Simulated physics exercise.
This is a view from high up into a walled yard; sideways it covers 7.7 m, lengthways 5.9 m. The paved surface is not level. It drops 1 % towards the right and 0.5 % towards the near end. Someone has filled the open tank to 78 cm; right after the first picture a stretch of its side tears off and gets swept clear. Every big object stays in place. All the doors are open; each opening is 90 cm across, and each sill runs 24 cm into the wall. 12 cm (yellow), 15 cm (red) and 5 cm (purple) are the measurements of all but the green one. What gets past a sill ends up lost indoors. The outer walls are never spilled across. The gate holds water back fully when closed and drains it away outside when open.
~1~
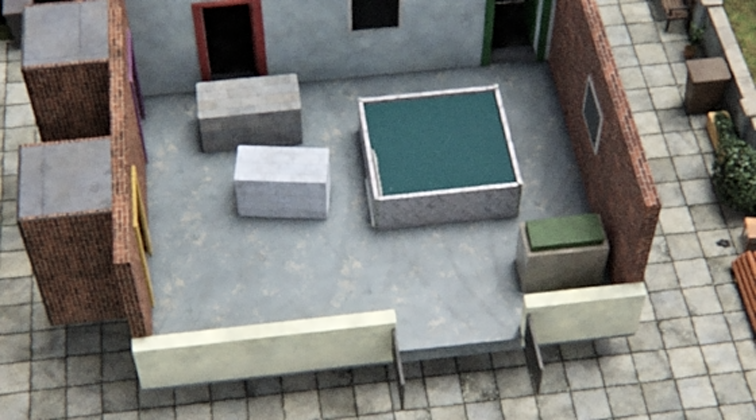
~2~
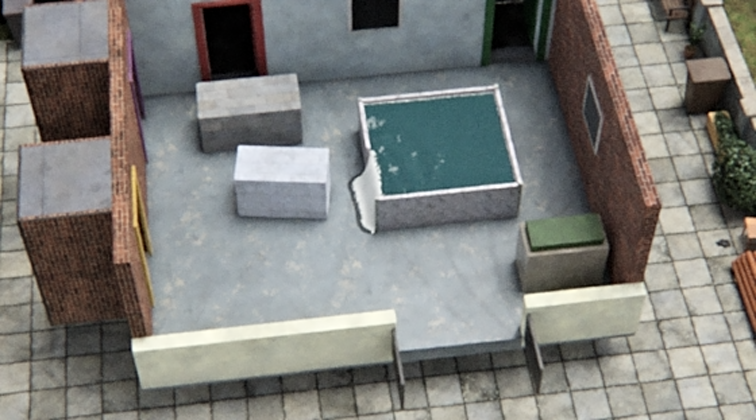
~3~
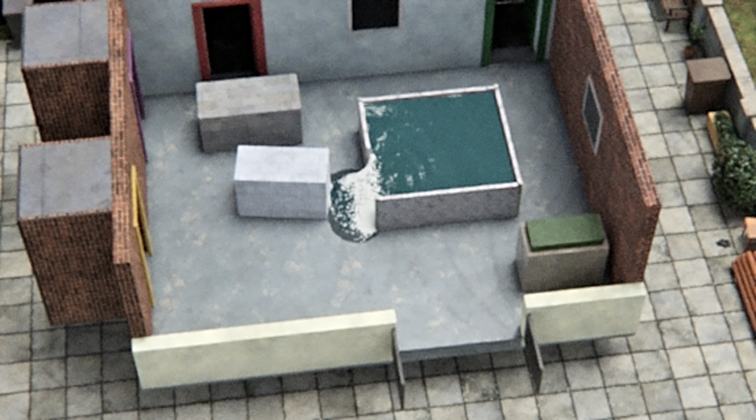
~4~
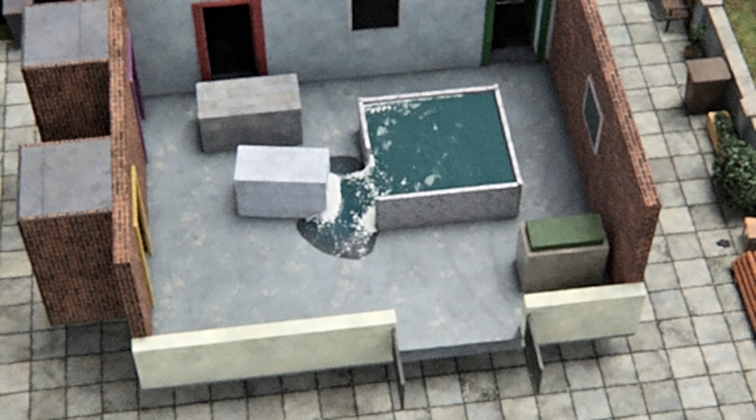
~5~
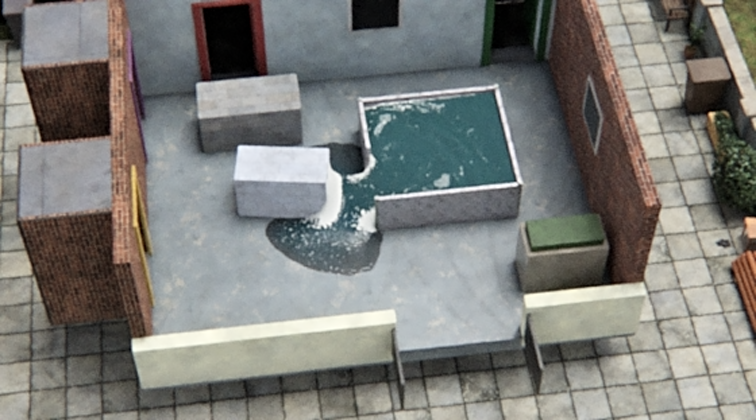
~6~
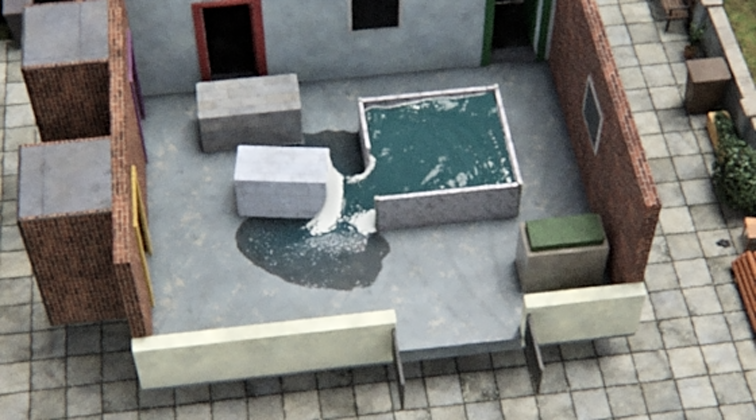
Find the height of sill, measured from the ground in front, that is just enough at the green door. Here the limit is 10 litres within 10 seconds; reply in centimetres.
Roughly 5.5 cm is just enough.
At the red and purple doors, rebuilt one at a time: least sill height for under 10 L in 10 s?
About 11.5 cm at red and 13.5 cm at purple.
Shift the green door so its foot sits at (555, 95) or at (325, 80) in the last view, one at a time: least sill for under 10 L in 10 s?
About 8.0 cm, then about 24 cm.
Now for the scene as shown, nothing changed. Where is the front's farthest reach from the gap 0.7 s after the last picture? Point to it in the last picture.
Around (153, 309).
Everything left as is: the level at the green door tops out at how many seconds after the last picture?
Around 9.5 s.
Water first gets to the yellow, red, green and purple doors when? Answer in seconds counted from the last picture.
It gets to yellow after 0.5 s, red after 1.4 s, green after 2.6 s and purple after 1.3 s.
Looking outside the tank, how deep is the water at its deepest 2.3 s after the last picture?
Up to some 38 centimetres, I'd say.
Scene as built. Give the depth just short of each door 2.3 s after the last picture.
At the yellow door the depth is 20 cm, at red 4 cm, at green 0 cm and at purple 3 cm.
Then, 0.7 s after the last picture water covers 35 % of the floor, deepest (62 cm) near (335, 205); it has not reached the green door.
Then, 2.3 s after the last picture water covers 60 % of the floor, deepest (38 cm) near (335, 205); it has not reached the green door.
Then, 9.3 s after the last picture water covers 95 % of the floor, deepest (16 cm) near (357, 148); 8 cm at the green door, 0 litres in over its 16 cm sill.
At the green door as built, the water peaked near 8 cm, 9.3 s after the last picture.
With a sill of 5 cm, 12 litres would have come in within the 10 s; with 6 cm, 7 litres. So under 10 litres takes about 5.5 cm.
